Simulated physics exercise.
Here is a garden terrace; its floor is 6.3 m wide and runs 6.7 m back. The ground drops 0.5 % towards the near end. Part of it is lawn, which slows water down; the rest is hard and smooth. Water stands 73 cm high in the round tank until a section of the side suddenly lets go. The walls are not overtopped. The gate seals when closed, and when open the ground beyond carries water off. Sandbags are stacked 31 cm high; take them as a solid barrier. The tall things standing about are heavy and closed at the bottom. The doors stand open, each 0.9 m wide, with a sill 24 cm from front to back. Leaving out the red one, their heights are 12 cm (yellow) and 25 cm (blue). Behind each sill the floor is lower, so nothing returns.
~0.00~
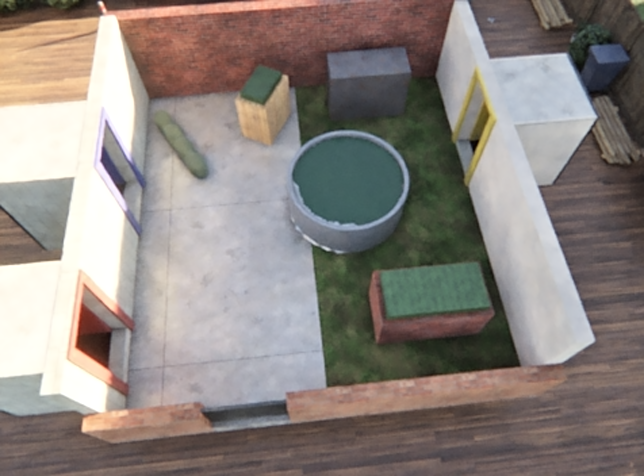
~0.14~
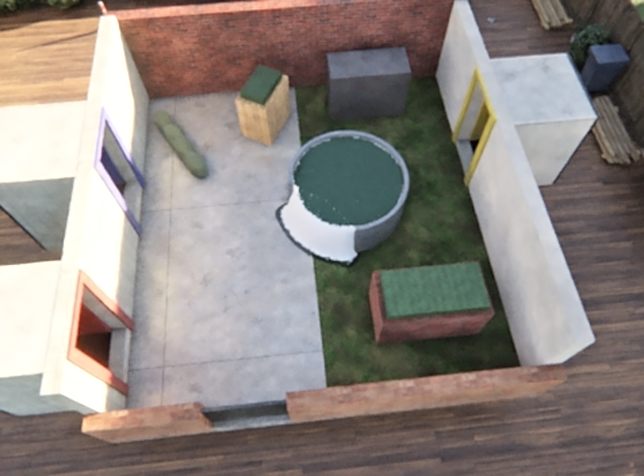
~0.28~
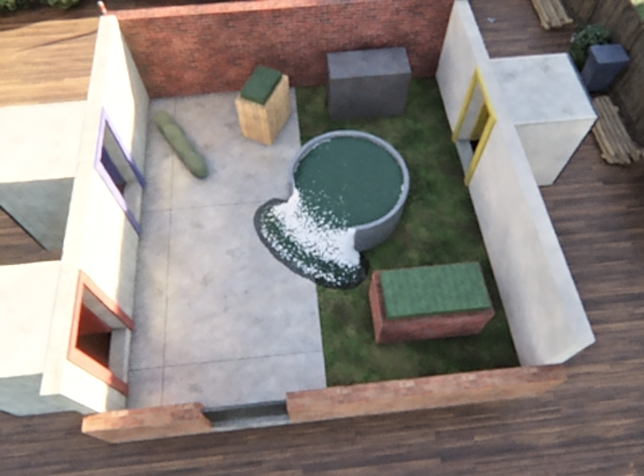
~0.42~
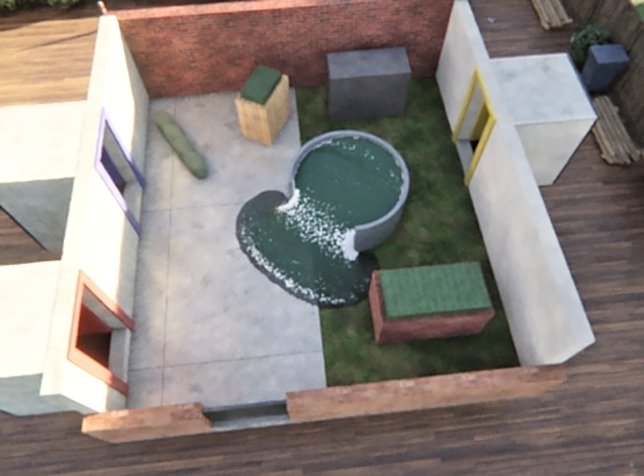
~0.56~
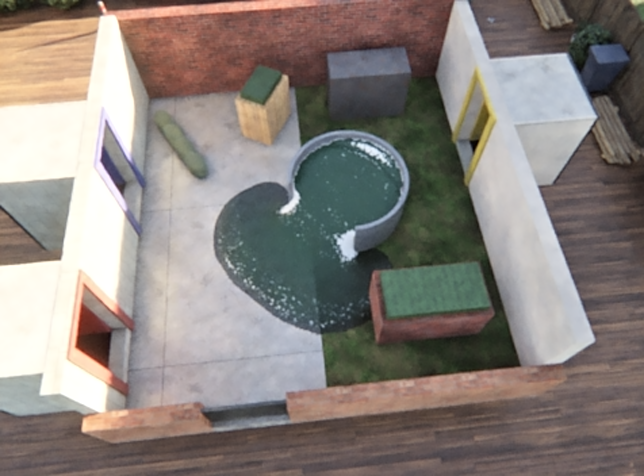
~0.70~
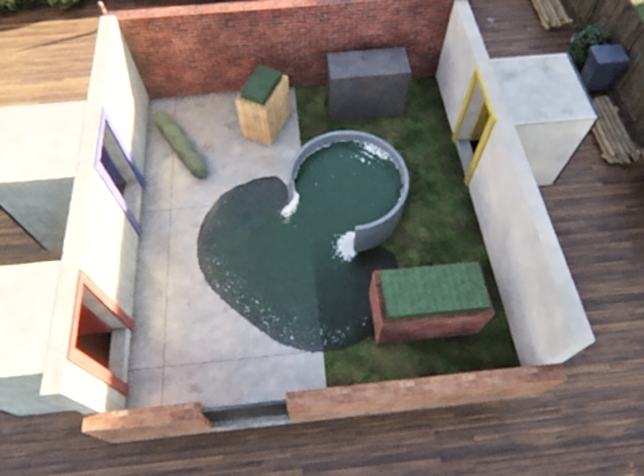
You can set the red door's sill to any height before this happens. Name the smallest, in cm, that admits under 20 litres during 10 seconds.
Close to 25 cm is just enough.
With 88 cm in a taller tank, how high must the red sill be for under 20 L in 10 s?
Then roughly 32 cm.
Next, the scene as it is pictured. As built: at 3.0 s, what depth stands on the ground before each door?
In cm: Red 30, yellow 0, blue 8.
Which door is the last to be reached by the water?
Last comes the yellow one.
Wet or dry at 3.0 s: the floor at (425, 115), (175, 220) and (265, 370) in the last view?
In that order: Dry, wet, under water.
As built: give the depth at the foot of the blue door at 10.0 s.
Roughly 5.5 cm deep.
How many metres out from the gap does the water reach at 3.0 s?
About 4.6 m.
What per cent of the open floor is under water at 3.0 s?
Near 50 per cent is wet.
After 1.4 s water covers 40 % of the floor, deepest (28 cm) near (307, 239); it has not reached the red door.
After 3.0 s water covers 50 % of the floor, deepest (32 cm) near (219, 387); 30 cm at the red door, 35 litres in over its 19 cm sill.
After 10.0 s water covers 90 % of the floor, deepest (12 cm) near (129, 363); 11 cm at the red door, 57 litres in over its 19 cm sill.
At the red door as built, the water arrived by 1.5 s and peaked near 32 cm at 2.8 s.
With a sill of 22 cm, 35 litres would have come in within the 10 s; with 29.5 cm, 9 litres. So under 20 litres takes about 25 cm.
